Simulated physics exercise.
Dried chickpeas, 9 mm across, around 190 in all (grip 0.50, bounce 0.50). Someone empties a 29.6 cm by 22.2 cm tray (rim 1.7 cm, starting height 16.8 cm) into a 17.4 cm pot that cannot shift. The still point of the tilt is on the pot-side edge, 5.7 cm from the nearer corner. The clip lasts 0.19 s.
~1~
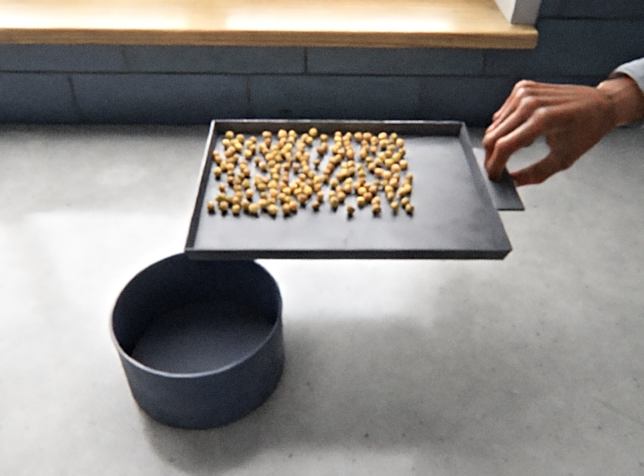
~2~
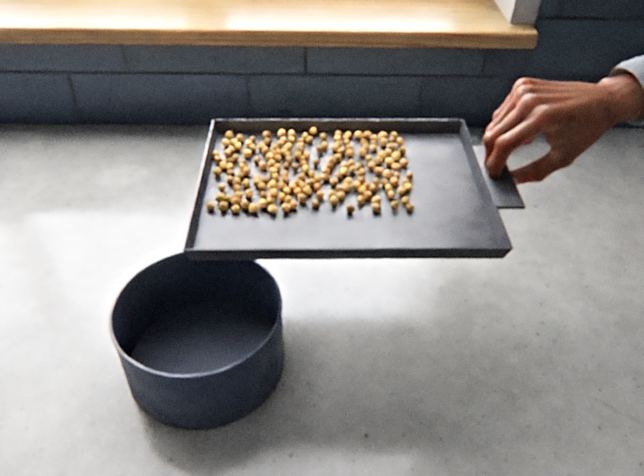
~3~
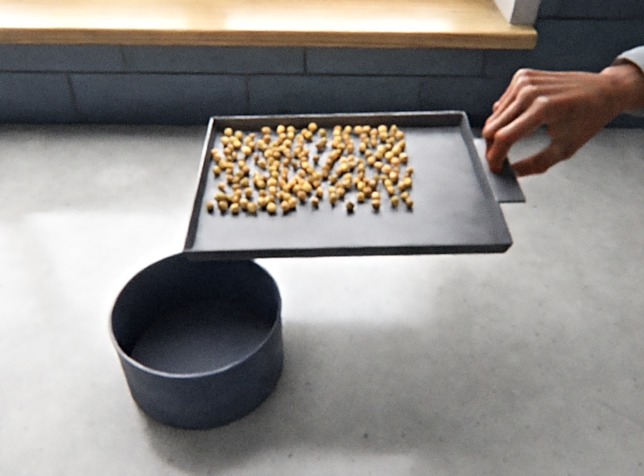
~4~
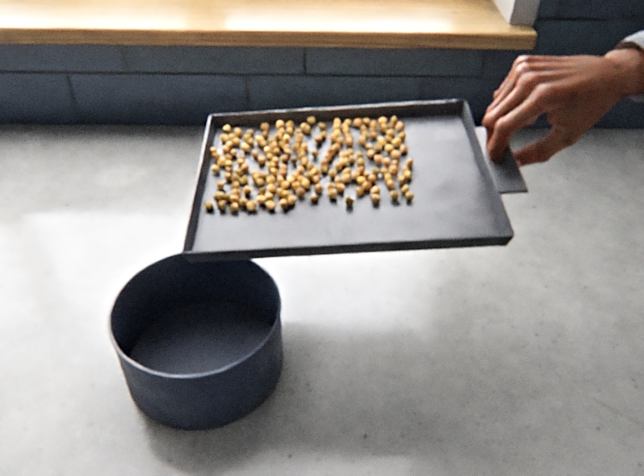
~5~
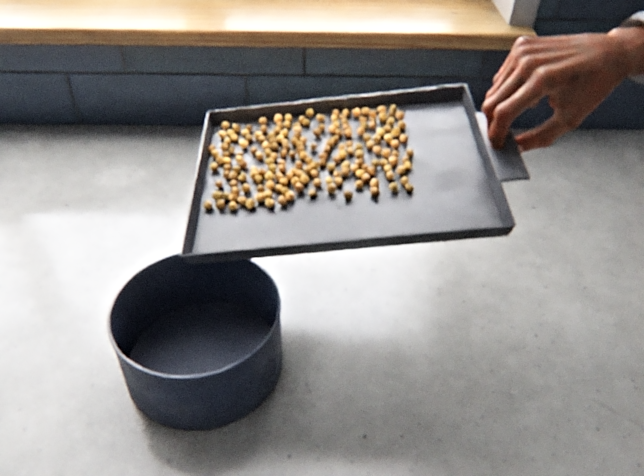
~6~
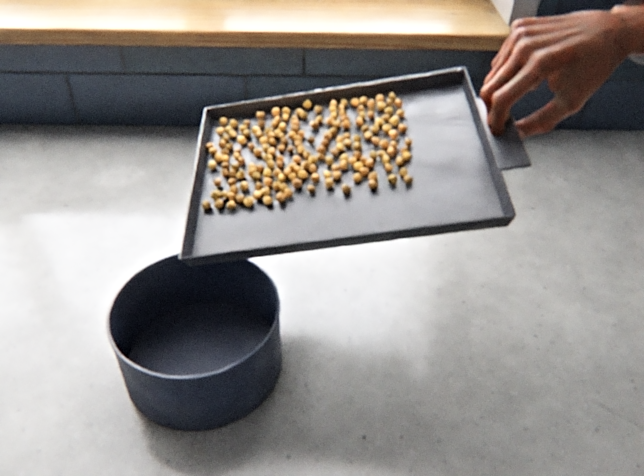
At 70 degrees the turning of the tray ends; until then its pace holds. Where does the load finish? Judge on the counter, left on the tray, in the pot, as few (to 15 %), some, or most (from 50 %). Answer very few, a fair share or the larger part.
Counter very few, tray the larger part, pot a fair share.
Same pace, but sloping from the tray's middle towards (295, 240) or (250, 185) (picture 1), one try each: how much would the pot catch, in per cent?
Some 35 and 0 per cent.
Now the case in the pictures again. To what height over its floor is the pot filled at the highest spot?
About 1.5 cm.
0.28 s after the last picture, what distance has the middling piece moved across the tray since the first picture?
About 4 cm.
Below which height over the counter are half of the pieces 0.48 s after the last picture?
Some 20 cm.
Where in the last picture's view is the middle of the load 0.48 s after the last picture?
Near (203, 195).
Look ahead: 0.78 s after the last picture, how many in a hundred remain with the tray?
Roughly 75 per cent.
Then, 0.28 s after the last picture, tilt 41 degrees; the tray holds 100 %, the pot 0 %.
Then, 0.48 s after the last picture, tilt 61 degrees; the tray holds 100 %, the pot 0 %.
Then, 0.78 s after the last picture, tilt 70 degrees; the tray holds 75 %, the pot 25 %.
In the end, counter 0 %, tray 70 %, pot 30 %.
